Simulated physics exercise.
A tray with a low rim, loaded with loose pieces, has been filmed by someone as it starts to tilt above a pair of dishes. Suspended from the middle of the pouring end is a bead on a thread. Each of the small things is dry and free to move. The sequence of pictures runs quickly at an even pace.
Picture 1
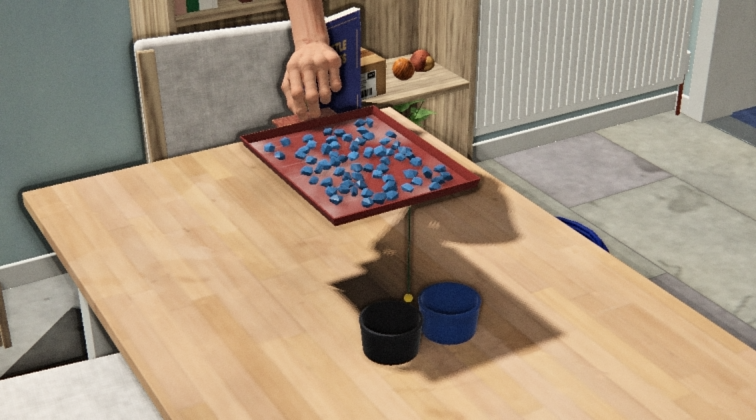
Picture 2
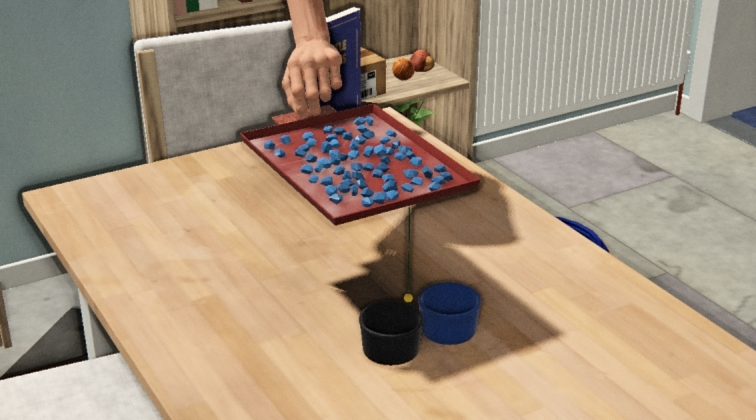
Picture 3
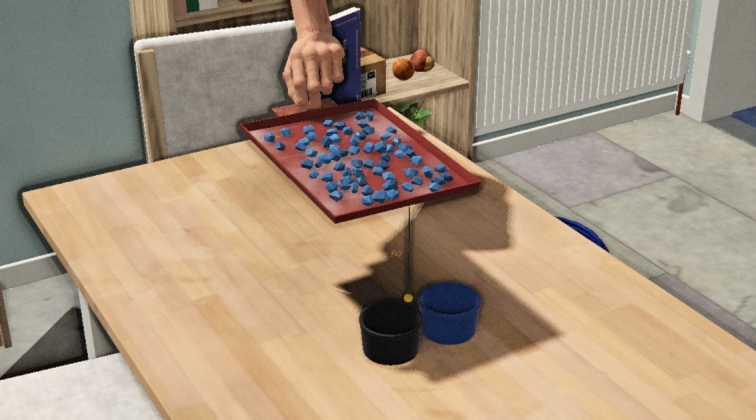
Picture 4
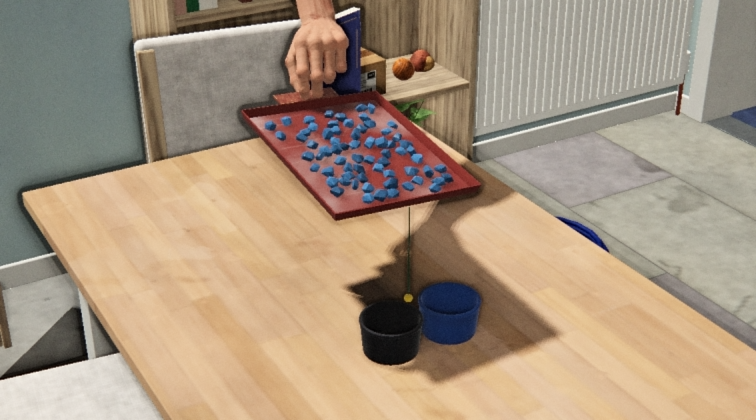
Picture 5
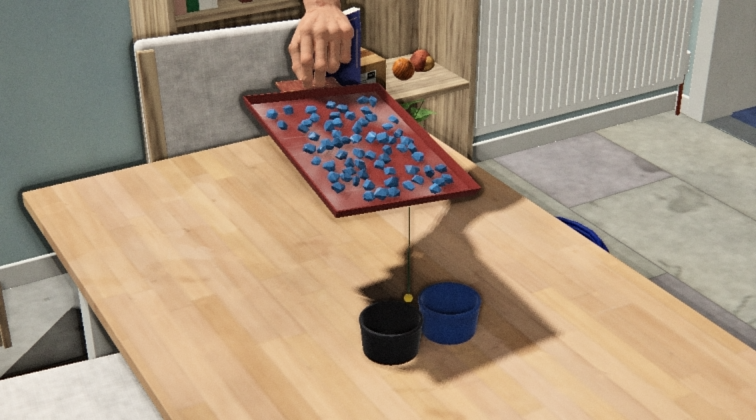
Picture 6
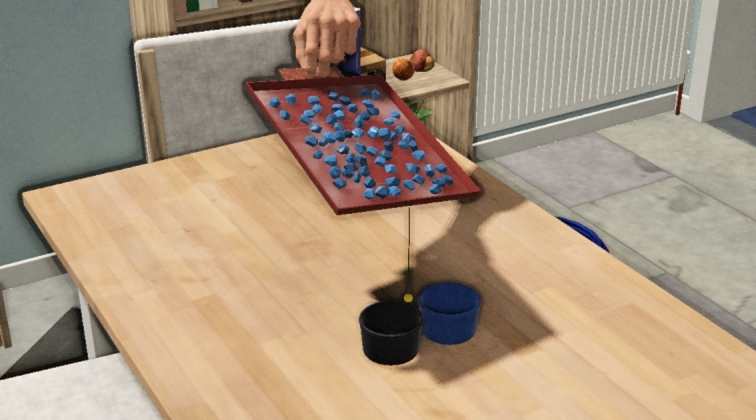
A red low-rimmed tray scattered with small blue stones is held by a hand above a pale wooden table, seen from above at an angle in a room with a white radiator. Below it sit a black dish on the left and a blue dish on the right, with a yellow bead hanging on a thread. The hand raises the tray's far end, gradually steepening it toward its lower right corner, while the camera stays still.
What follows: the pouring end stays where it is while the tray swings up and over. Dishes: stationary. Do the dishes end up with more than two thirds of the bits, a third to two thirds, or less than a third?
Lands mid-range.
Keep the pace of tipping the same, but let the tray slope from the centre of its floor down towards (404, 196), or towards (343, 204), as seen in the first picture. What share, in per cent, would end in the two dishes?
Lab note: Case 1 near 10 %, case 2 near 10 %.
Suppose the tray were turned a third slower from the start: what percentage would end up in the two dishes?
About 50 %.
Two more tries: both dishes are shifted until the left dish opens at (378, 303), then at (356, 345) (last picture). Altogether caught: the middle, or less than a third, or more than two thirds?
The first try: Under a third. The second: Less than a third.
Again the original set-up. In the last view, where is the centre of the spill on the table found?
I'd put the middle somewhere around (507, 326) in the last picture.
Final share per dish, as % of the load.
In the left dish 0 per cent comes to rest, in the right dish 40 per cent.
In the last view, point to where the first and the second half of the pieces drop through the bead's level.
Earlier portion about (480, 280); later portion about (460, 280).
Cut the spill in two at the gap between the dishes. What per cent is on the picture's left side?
Left portion: Around 0 %.
Soon after the last picture, tray tipped steeply; nearly all on the tray; a small part in the air.
A little later, tray tipped past a quarter turn; about a third in the right dish; about half outside both; a small part in the air.
Later still, tray tipped past a quarter turn; about half in the right dish; about half outside both.
At rest, tray tipped past a quarter turn; none in the left dish; about half in the right dish; about half outside both.
